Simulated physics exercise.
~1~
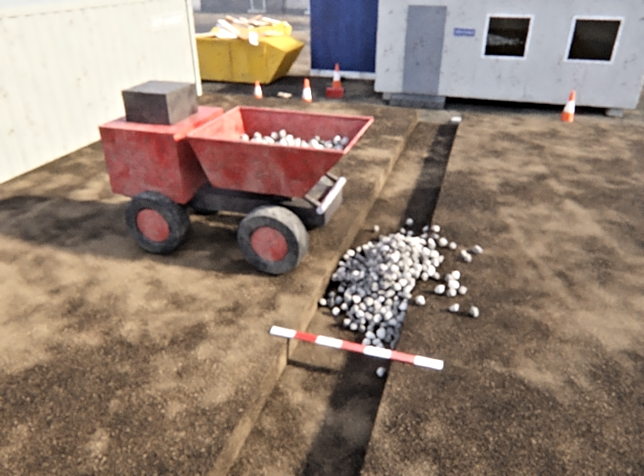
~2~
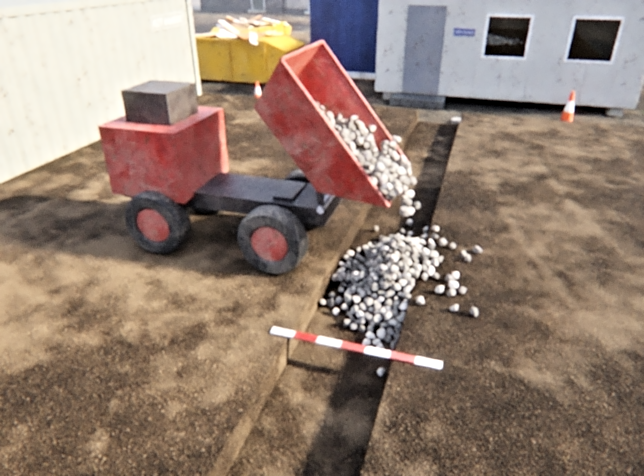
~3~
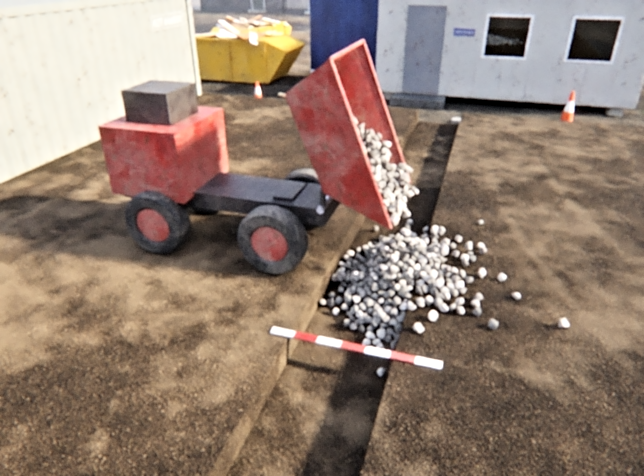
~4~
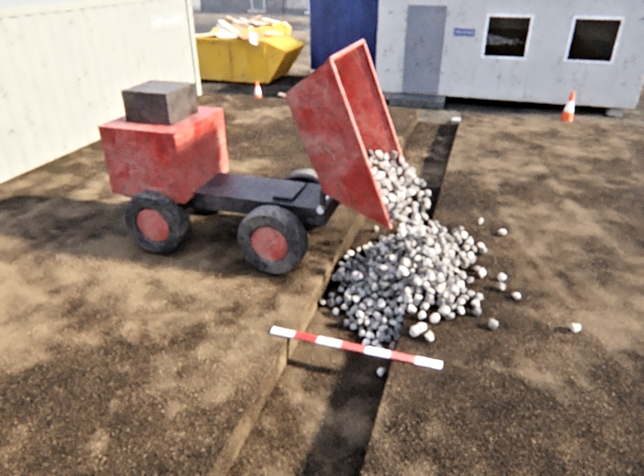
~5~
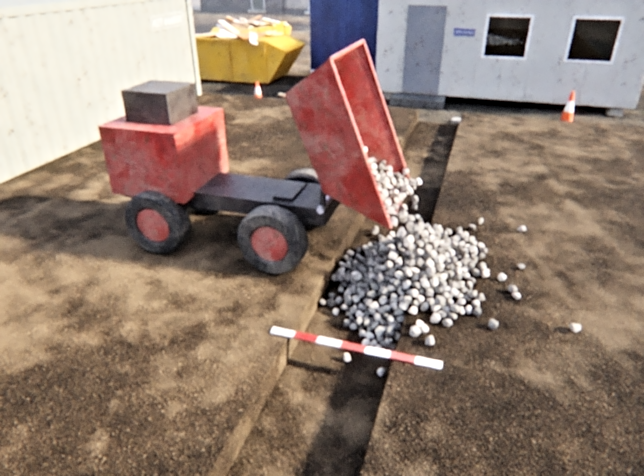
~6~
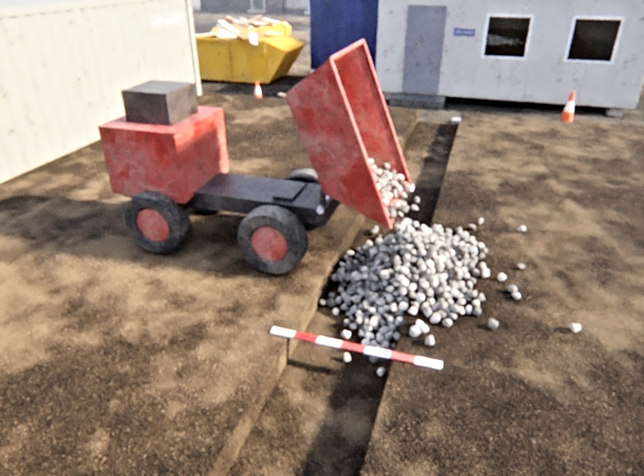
On a dirt yard beside pale site cabins, a small red dumper raised its skip over a narrow trench, paused, then tipped it steeper, and pale stones slid onto the heap already there, spreading it wider while some stayed in the skip.
